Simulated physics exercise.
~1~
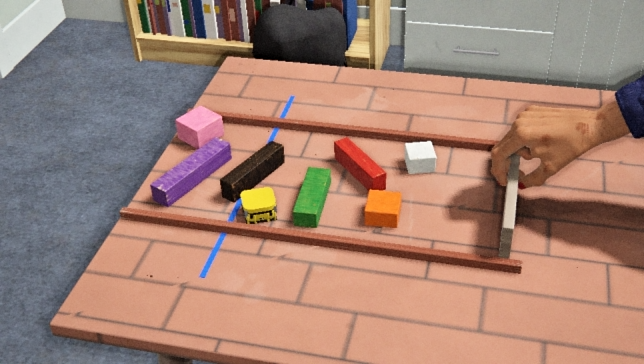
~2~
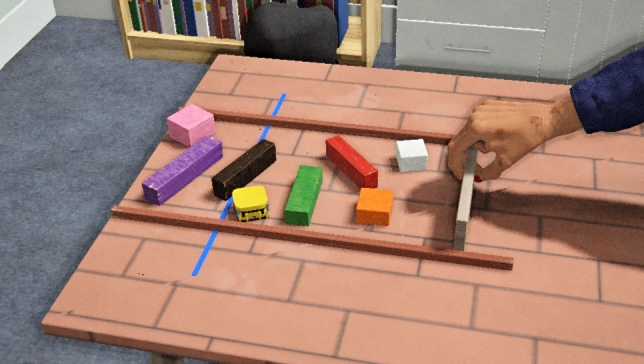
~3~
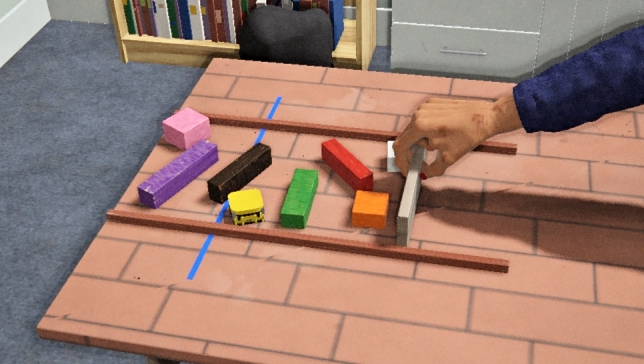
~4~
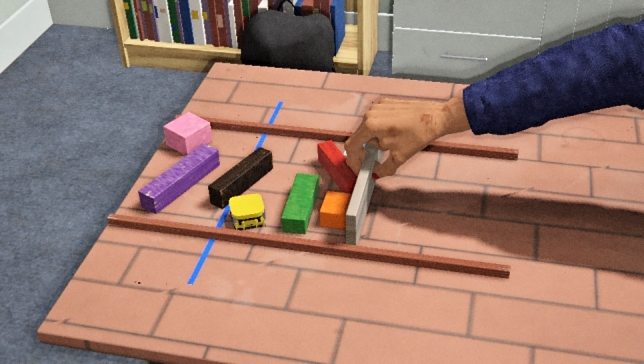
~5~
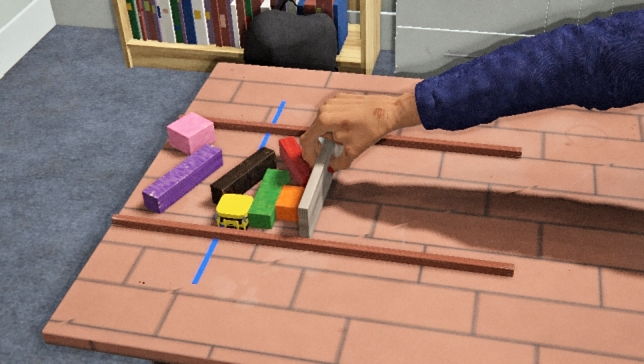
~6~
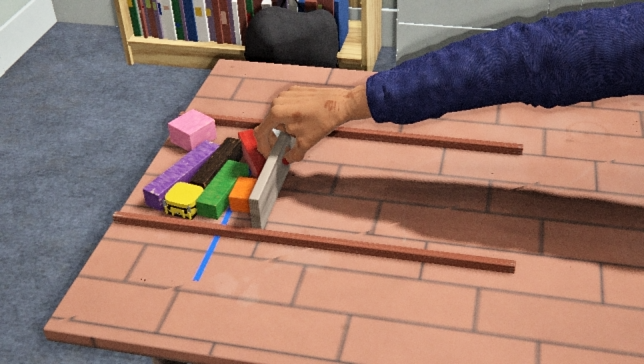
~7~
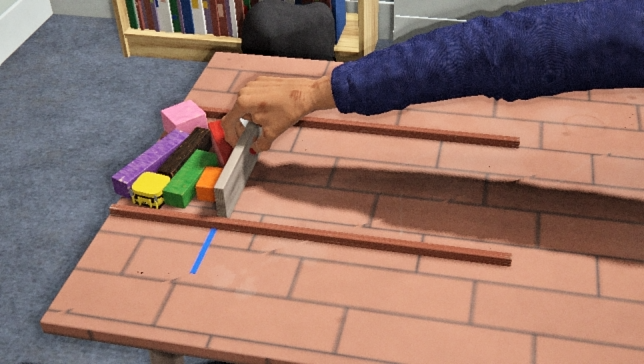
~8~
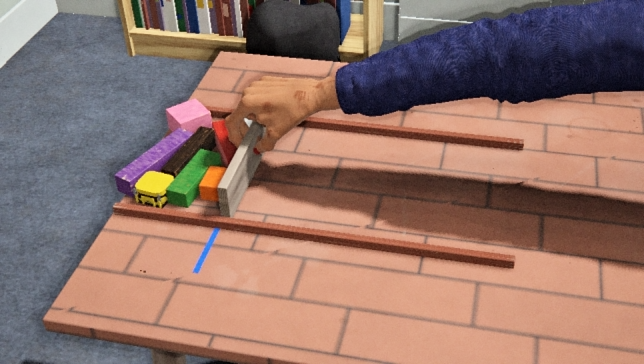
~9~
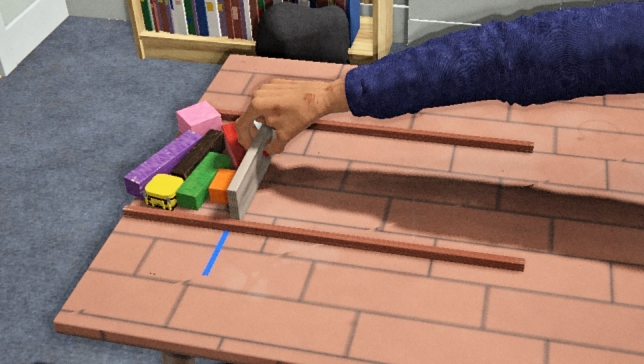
On a brick-patterned tabletop, a hand slides an upright board leftward between two rails, gathering scattered coloured blocks and bars into a cluster and pushing them past a blue tape strip toward the table's edge, where it stops with the pieces still on the table.
